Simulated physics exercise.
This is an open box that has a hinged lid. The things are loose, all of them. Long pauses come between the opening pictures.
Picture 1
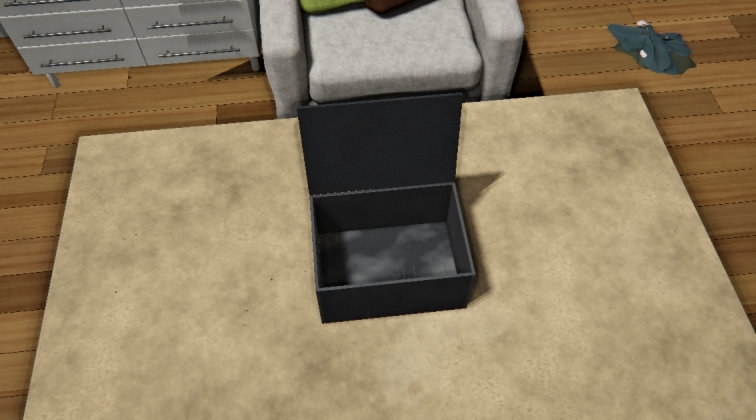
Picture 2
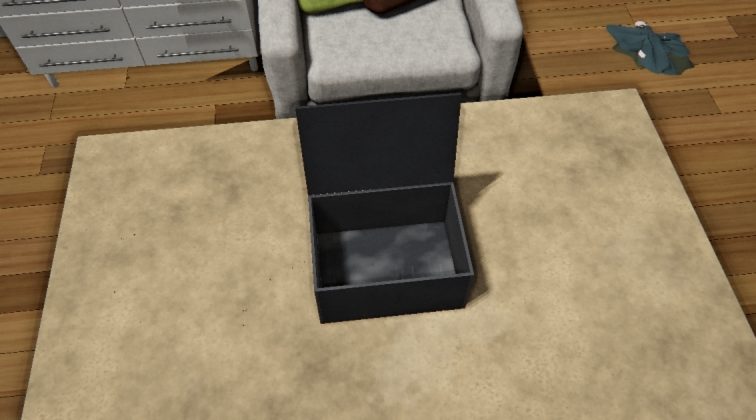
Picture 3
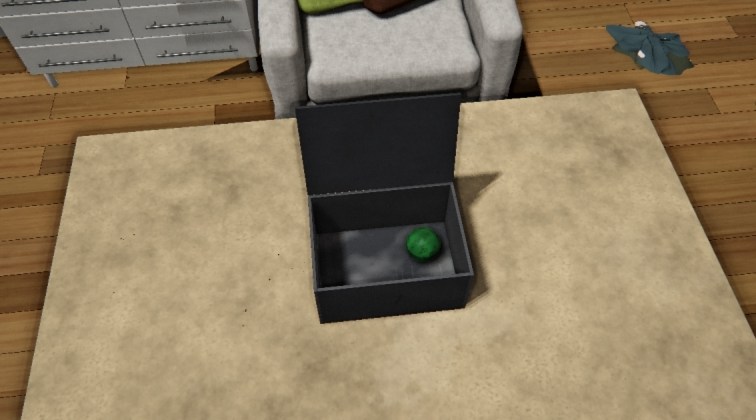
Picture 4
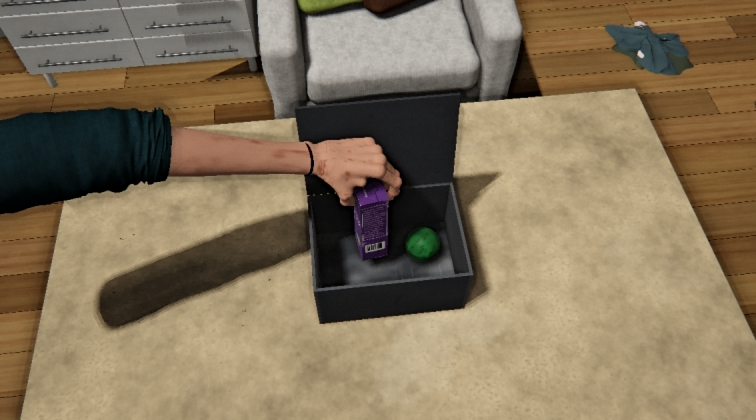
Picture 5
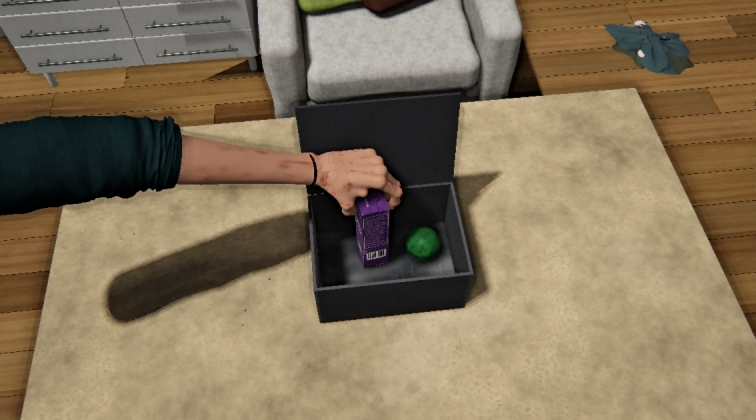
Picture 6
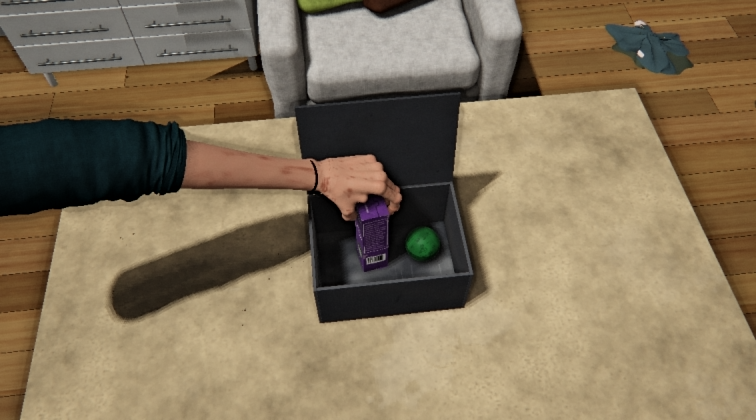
An arm in a dark teal sleeve comes into a room seen from above, where an open black box with its lid raised stands on a mottled beige surface. A pale armchair and grey drawers sit behind, with blue cloth on the wooden floor at right. A green ball appears inside the box, then the hand lowers a purple carton slightly beside it, still gripping it.
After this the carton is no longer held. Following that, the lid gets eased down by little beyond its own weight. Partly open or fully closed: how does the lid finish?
Partly open.
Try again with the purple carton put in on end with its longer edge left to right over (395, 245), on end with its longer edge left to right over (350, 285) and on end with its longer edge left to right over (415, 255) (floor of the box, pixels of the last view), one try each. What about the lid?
On the first attempt the lid can't come down, on the second it can't come down, and on the third it drops into place.
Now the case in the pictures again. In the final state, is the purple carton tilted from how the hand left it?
At the finish it goes crooked.
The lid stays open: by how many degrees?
Angle: About 20°.
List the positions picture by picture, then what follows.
In the first picture, the last thing is not in view yet.
In the second picture, the last thing is not in view yet.
In the third picture, the last thing is not in view yet; green ball (423, 245).
The fourth picture shows still above its spot; purple carton (371, 220); green ball (423, 245).
The fifth picture shows still above its spot; purple carton (372, 228); green ball (423, 244).
The sixth picture shows put in, still held; purple carton (372, 233); green ball (423, 244).
Then, 1.40 s after the last picture, lid 73° above the rim.
Then, 2.10 s after the last picture, lid 43° above the rim; purple carton tipped 8° from how it was near (374, 239).
At rest, lid 19° above the rim; tipped over in the box, purple carton; green ball in place. Seen from the same camera at the end, purple carton near (382, 260).
